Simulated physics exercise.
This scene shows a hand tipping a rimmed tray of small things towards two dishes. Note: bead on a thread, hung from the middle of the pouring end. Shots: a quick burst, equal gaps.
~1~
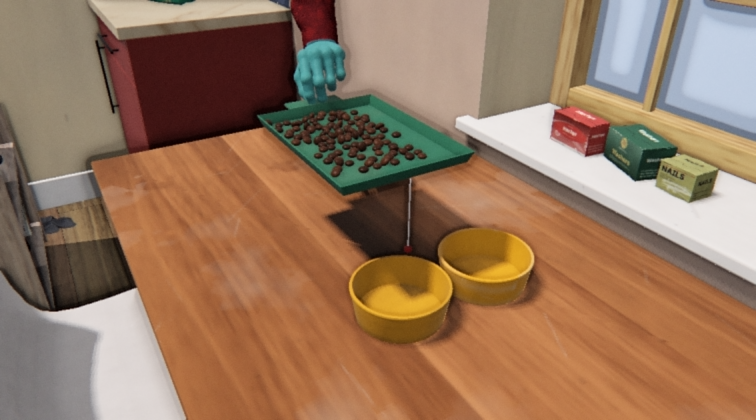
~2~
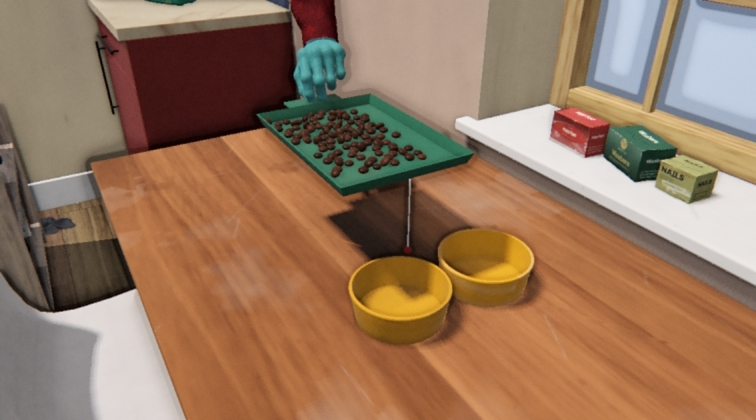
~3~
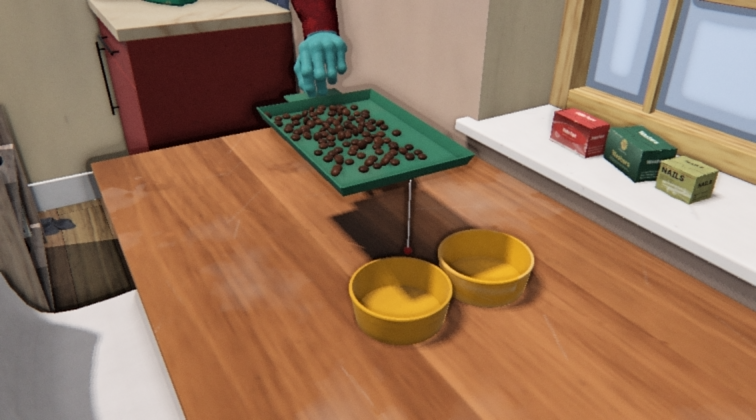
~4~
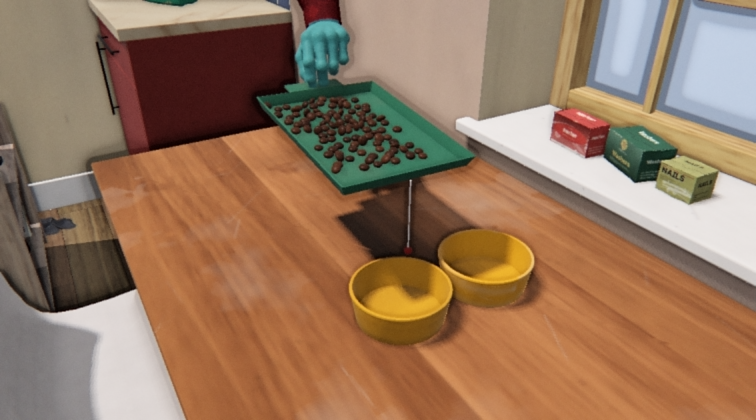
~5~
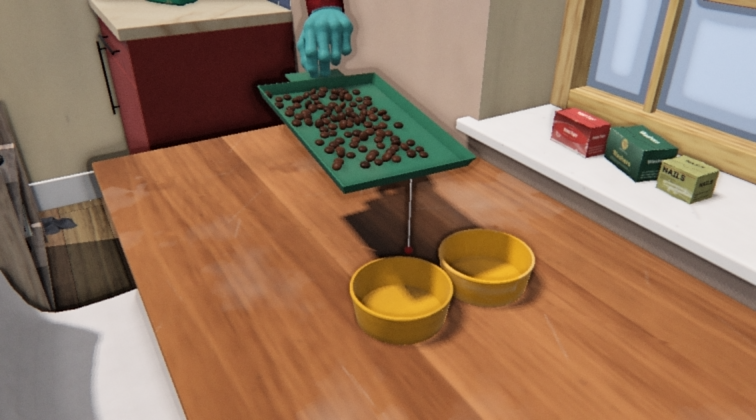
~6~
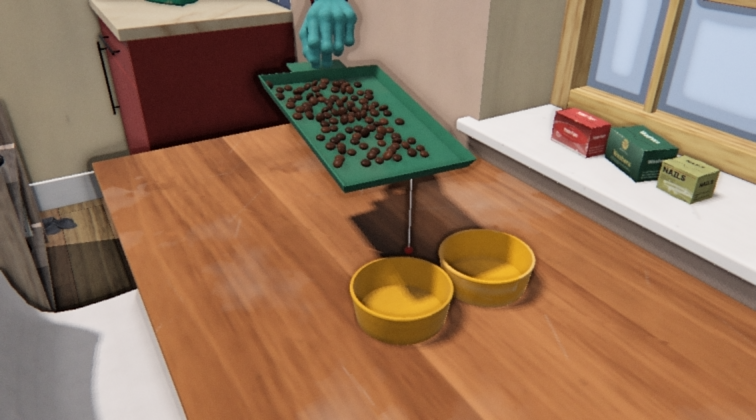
Teal hand slowly raising the far end of a green tray of chocolate drops above two yellow dishes on a wooden table.
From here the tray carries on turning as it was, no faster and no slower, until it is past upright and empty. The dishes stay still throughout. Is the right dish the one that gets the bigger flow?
Yes, I'd say the right dish gets the lion's share of it.
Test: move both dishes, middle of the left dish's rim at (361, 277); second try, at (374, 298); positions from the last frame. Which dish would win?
The right-placed dish first, the right-placed dish second.
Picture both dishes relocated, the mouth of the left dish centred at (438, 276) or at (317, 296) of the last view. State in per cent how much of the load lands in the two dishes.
You'd see around 80 per cent and then around 40 per cent.
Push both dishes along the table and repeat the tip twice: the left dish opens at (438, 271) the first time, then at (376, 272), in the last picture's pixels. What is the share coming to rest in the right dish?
You'd end up with around 20 per cent and then around 60 per cent.
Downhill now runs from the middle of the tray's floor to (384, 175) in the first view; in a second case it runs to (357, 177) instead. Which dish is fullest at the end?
Results - the dish on the left side first, the dish on the left side second.
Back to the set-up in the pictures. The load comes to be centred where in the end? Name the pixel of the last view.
Resting centre, last picture - approx. (471, 286).
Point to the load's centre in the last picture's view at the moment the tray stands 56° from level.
I'd mark it close to (433, 162).
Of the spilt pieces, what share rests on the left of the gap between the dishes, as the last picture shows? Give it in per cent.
It comes to 40 per cent or so.
Shortly afterwards, tray tipped steeply; all but a few on the tray; a little in the air.
Next, tray tipped right over; near a quarter on the tray; near a quarter in the left dish; near half in the right dish; a little outside both; a little in the air.
Some moments later, tray tipped past a quarter turn; near a quarter in the left dish; near two thirds in the right dish; a little outside both.
In the end, tray tipped past a quarter turn; near a quarter in the left dish; near two thirds in the right dish; a little outside both.
